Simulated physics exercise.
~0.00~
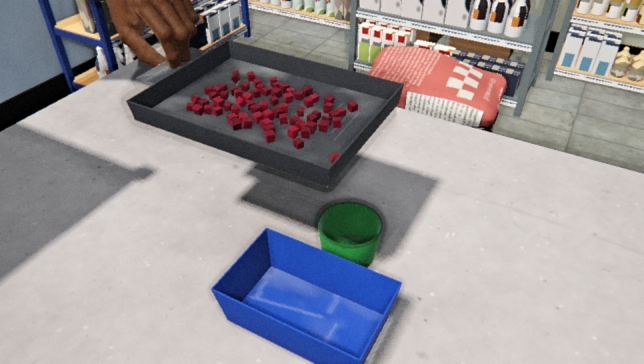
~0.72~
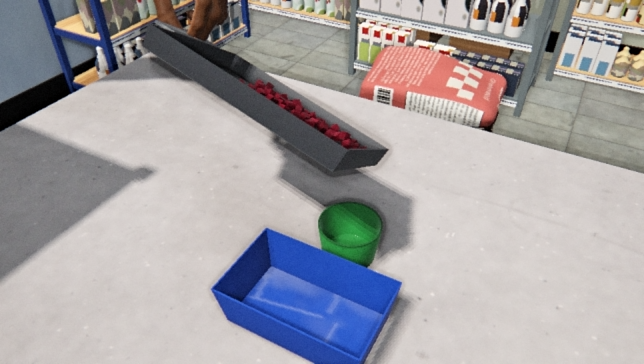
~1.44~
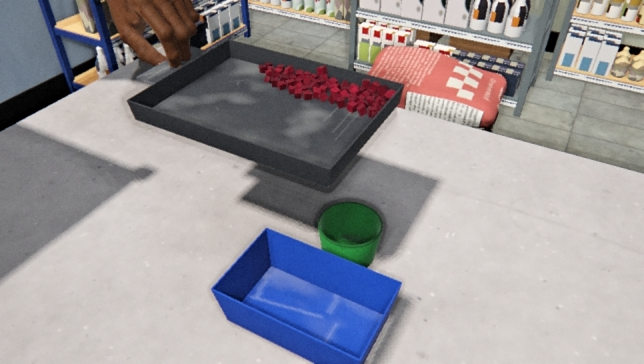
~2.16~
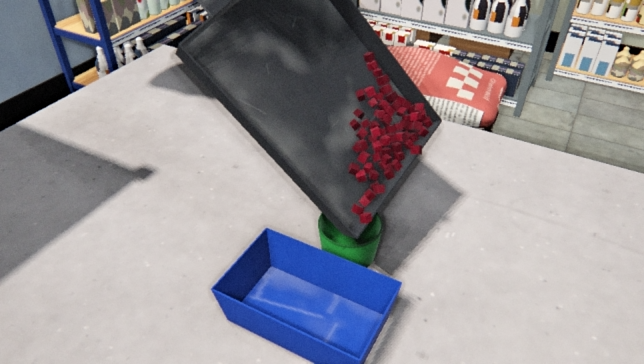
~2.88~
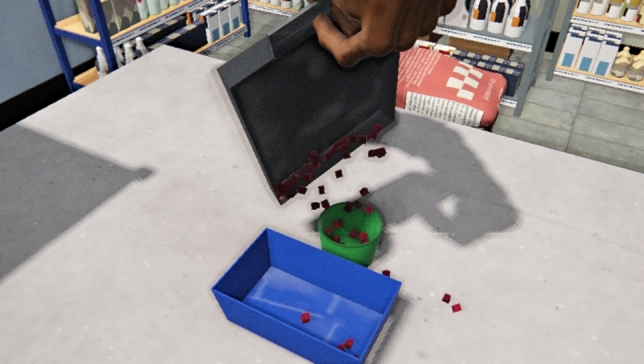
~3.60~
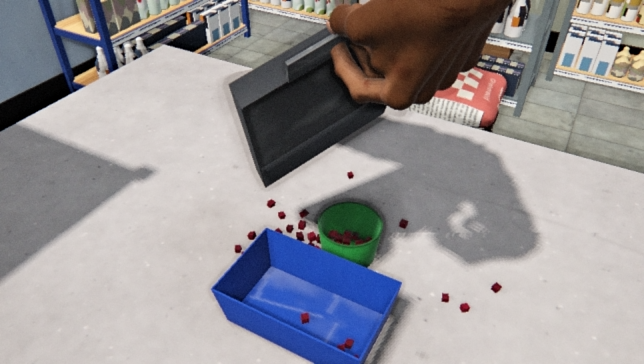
On a pale table, a hand tips red cubes from a tray, scattering many around a green dish.
